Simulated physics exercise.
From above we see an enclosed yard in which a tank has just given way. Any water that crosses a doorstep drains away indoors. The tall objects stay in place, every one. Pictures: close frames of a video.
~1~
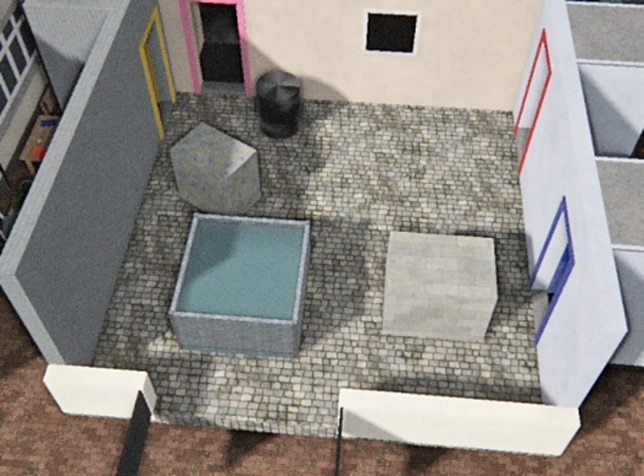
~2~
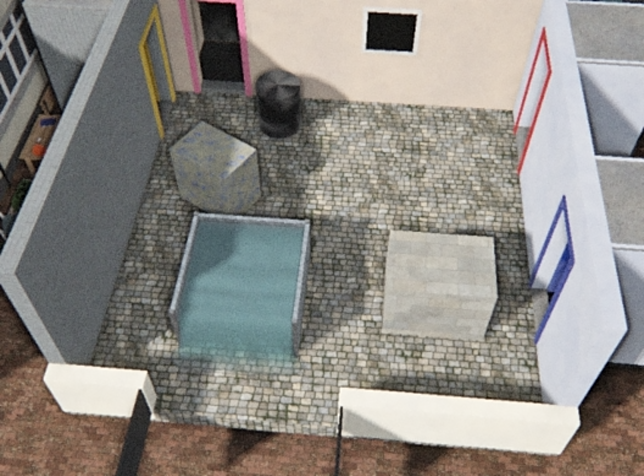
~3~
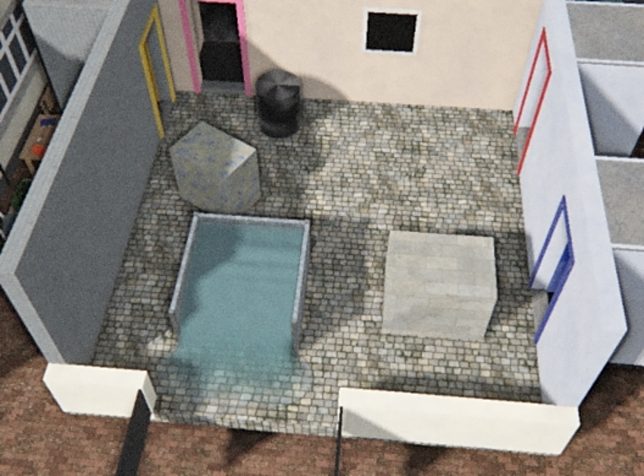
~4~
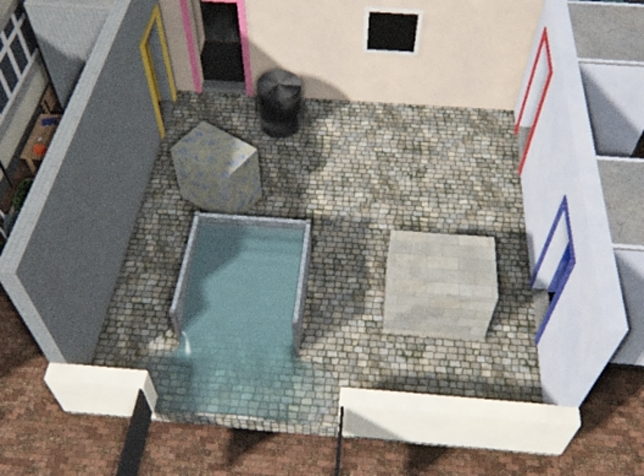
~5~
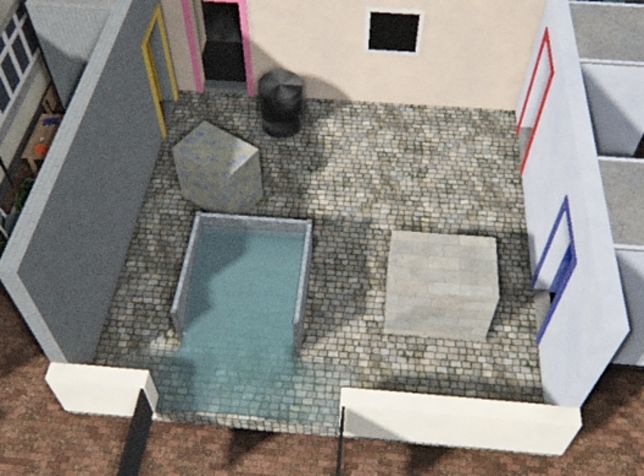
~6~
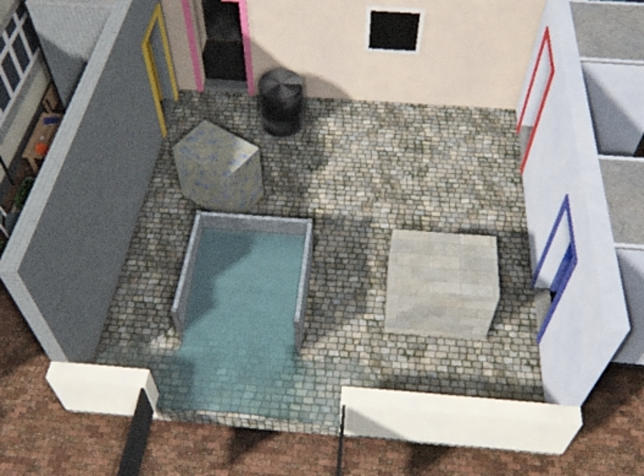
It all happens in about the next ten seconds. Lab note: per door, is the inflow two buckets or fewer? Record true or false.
Pink door true; blue door true; yellow door true; red door true.
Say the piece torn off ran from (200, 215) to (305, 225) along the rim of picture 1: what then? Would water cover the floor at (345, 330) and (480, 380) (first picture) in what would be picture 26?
Taking them in turn, they come out spared and spared.
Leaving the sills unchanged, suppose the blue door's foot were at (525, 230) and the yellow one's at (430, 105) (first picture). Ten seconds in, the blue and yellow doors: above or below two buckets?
Well, the blue one stays short of the threshold, and the yellow one stays short of the threshold.
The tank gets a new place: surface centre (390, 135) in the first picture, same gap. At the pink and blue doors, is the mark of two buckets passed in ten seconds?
In turn, pink remains below the limit and blue overshoots.
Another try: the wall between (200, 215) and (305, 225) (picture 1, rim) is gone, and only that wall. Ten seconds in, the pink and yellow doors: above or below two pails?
Pink door: Exceeds the limit; yellow door: Exceeds the limit.
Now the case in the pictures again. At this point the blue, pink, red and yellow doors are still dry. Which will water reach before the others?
That would be the yellow door.
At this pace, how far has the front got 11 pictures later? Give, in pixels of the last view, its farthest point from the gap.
The front tops out at about (543, 427).
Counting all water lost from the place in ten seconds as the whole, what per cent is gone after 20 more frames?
Approximately 85 %.
A moment on, water covers 10 % of the floor; the pink door not reached, the blue door not reached, the yellow door not reached, the red door not reached.
Next, water covers 20 % of the floor; the pink door not reached, the blue door not reached, the yellow door not reached, the red door not reached.
Then, water covers 20 % of the floor; the pink door not reached, the blue door not reached, the yellow door not reached, the red door not reached.
Later, water covers 25 % of the floor; the pink door not reached, the blue door not reached, the yellow door wet at the sill, nothing in, the red door not reached.
In the end, water covers 20 % of the floor; the pink door wet at the sill, nothing in, the blue door not reached, the yellow door wet at the sill, nothing in, the red door not reached.
